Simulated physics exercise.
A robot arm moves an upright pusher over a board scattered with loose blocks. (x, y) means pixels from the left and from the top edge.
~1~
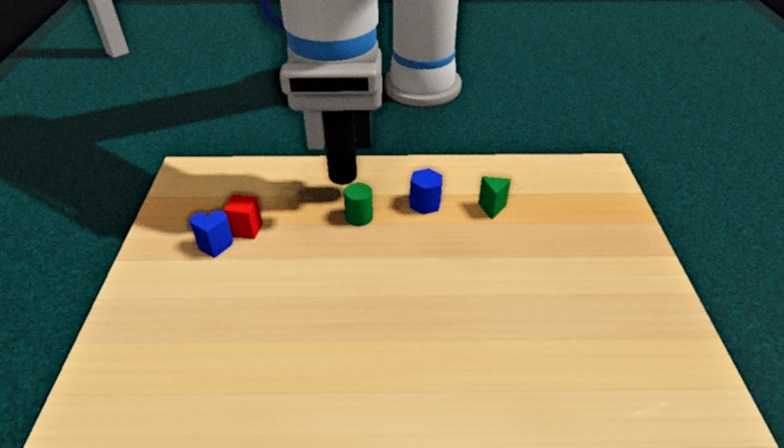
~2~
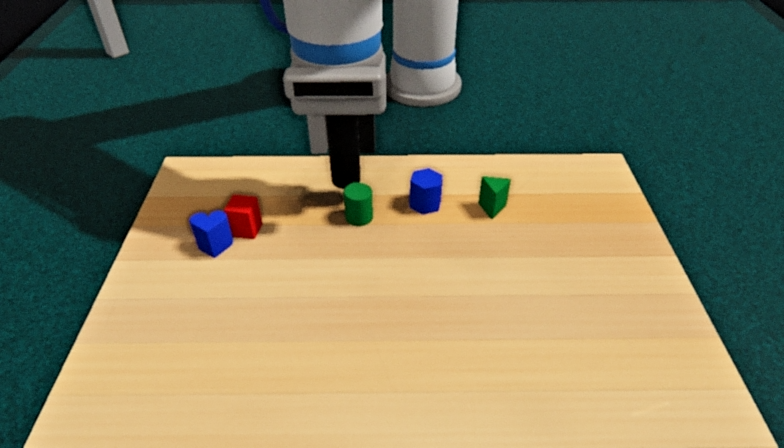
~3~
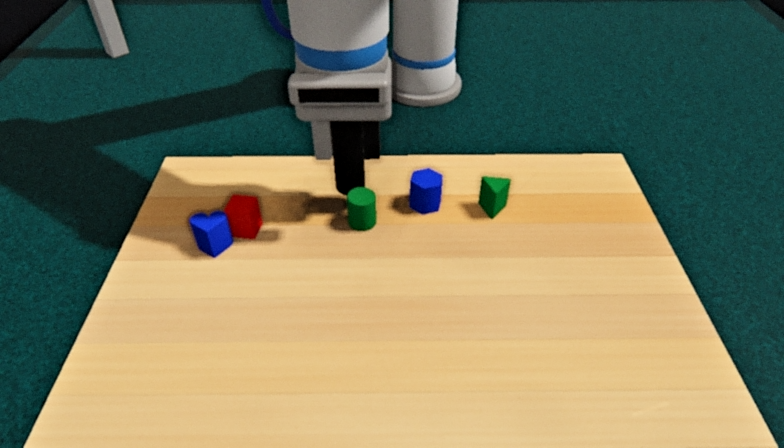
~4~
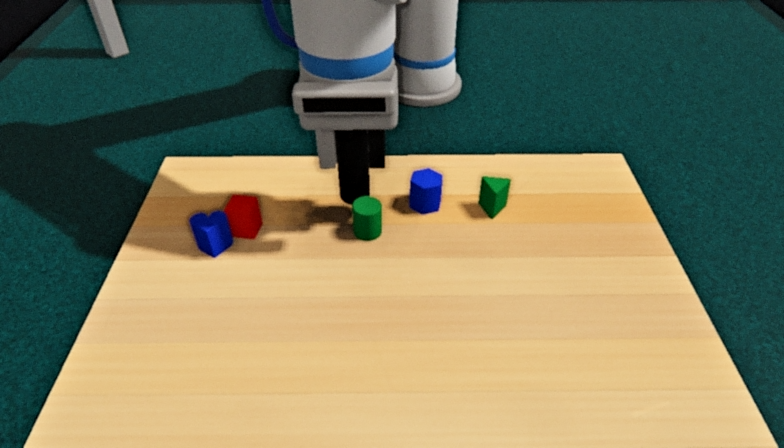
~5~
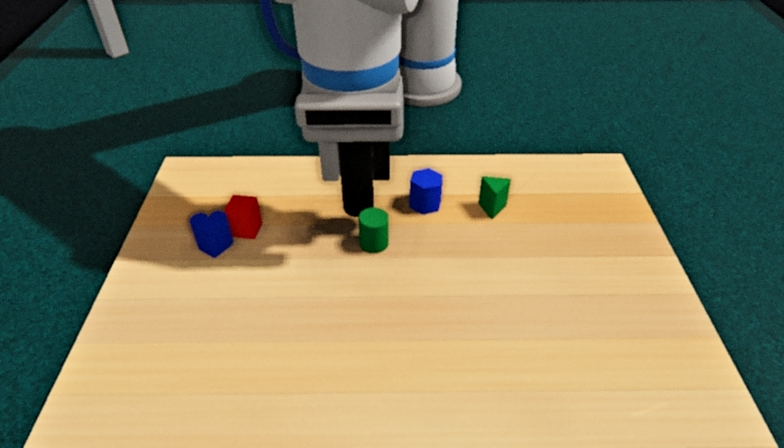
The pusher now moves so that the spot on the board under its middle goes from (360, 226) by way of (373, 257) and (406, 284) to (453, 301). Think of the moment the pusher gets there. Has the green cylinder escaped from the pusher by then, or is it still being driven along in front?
I expect it to be in front.
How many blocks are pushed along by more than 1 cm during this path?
It should be one.
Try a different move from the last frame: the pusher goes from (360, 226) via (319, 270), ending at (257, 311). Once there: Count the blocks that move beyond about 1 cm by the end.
Blocks displaced: 1.
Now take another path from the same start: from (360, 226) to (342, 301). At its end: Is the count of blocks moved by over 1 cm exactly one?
Yes, that is what happens.
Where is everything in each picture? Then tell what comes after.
The first picture shows pusher tip at (343, 177); block tops, green cylinder at (358, 190); blue hexagon at (427, 177).
The second picture shows pusher at (346, 182); blocks unchanged.
The third picture shows pusher at (351, 188); green cylinder at (361, 195).
The fourth picture shows pusher at (355, 197); green cylinder at (367, 205).
The fifth picture shows pusher at (359, 209); green cylinder at (373, 216); blue hexagon at (427, 177).
What follows on the original path. One third of the way, pusher at (374, 240); green cylinder at (398, 246).
Two thirds of the way, pusher at (408, 267); green cylinder at (438, 270).
At the end, pusher at (455, 284); green cylinder at (487, 290); blue hexagon in place.
